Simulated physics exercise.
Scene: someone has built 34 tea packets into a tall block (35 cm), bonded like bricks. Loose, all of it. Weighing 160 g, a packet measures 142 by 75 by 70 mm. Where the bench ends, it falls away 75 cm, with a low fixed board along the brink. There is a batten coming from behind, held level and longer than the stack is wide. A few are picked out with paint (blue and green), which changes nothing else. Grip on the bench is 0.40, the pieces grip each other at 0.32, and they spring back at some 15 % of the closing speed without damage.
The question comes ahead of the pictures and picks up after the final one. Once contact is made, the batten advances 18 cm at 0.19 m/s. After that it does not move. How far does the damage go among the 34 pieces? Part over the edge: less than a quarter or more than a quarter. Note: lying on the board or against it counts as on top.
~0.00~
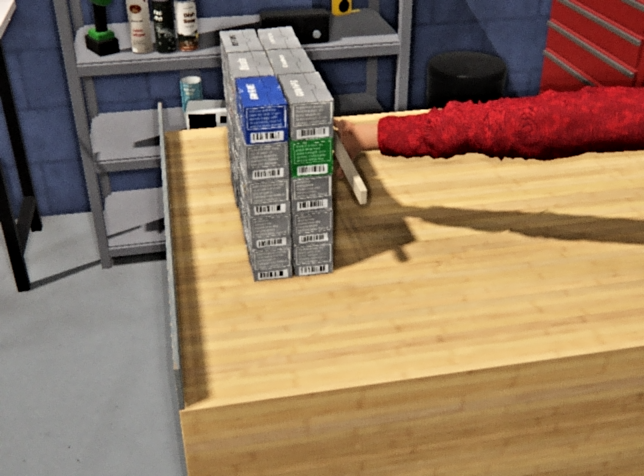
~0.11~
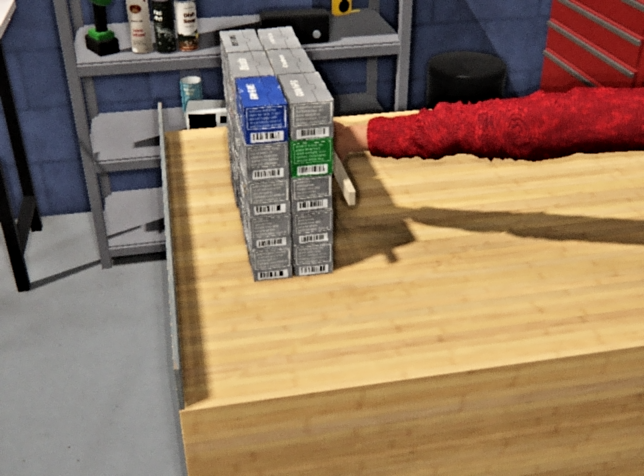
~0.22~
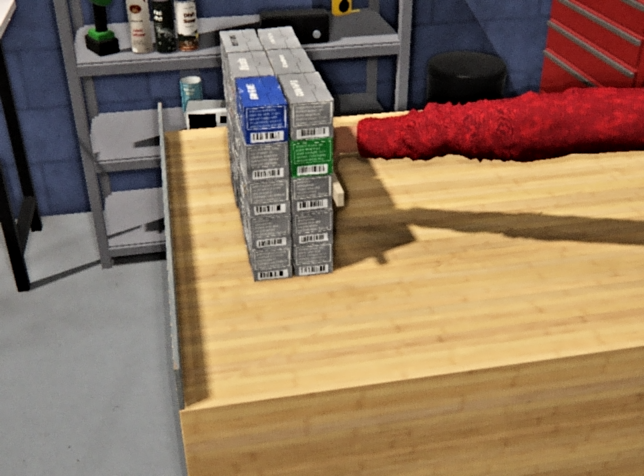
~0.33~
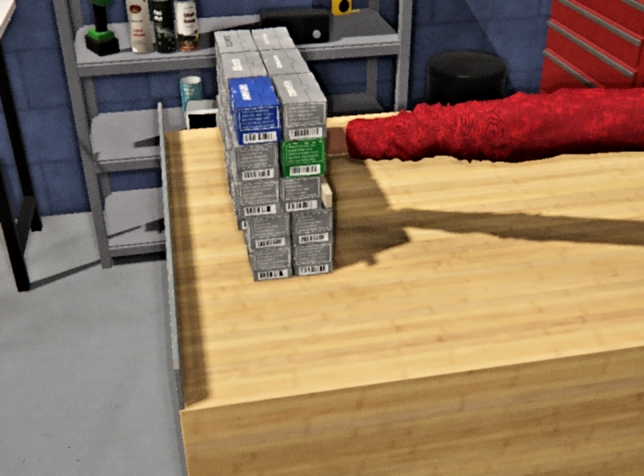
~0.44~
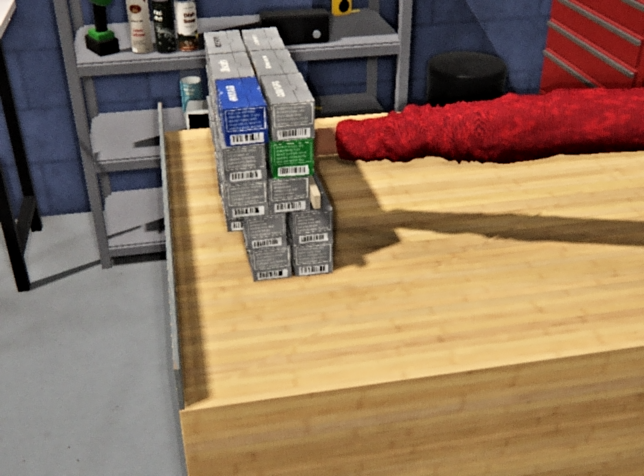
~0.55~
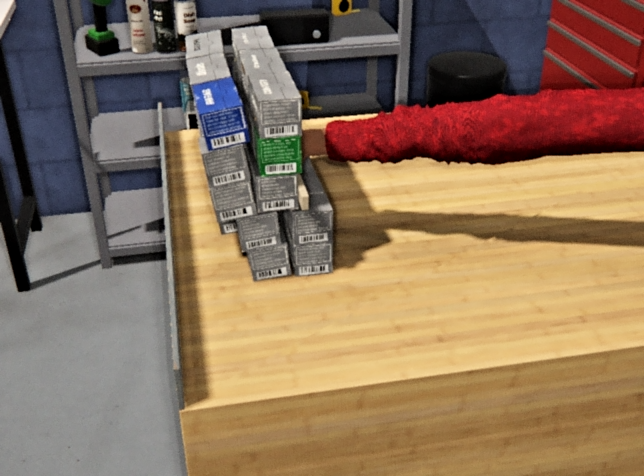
Over the edge: More than one fourth of them.
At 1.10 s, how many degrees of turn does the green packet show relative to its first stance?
Something like 80°, more or less.
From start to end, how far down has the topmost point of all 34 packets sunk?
Roughly 20 centimetres.
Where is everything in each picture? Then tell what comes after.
In the first picture (pixels give the middle of a visible side), batten (364, 197) 42 mm from the stack; green packet (312, 159); blue packet (267, 125); none has stirred.
In the second picture, batten (352, 199) 21 mm from the stack; green packet (312, 159).
In the third picture, batten (341, 200) 1 mm in; green packet (312, 159).
In the fourth picture, batten (329, 201) 21 mm in; green packet (305, 159) 13 mm from its place; blue packet (259, 125) 12 mm from its place; movement in 22 of them.
In the fifth picture, batten (317, 202) 42 mm in; blue packet (246, 127) 35 mm from its place; green packet (293, 160) 34 mm from its place; movement in 24 of them.
In the sixth picture, batten (305, 203) 6 cm in; blue packet (225, 128) 8° from how it stood; green packet (281, 157) 55 mm from its place; movement in 26 of them.
After 0.78 s, none of the 34 packets over the edge, 26 disturbed; blue packet 50° from how it stood, 7 cm lower; green packet 8° from how it stood.
After 1.10 s, 7 of the 34 packets over the edge; blue packet on its side; green packet on its side.
After 1.58 s, 12 of the 34 packets over the edge; green packet 68° from how it stood, 19 cm lower; blue packet 63° from how it stood, 1.02 m lower.
In the end (2.1 s), 14 of the 34 packets over the edge; blue packet on its side; green packet 49° from how it stood, 94 cm lower. That is 41 per cent.
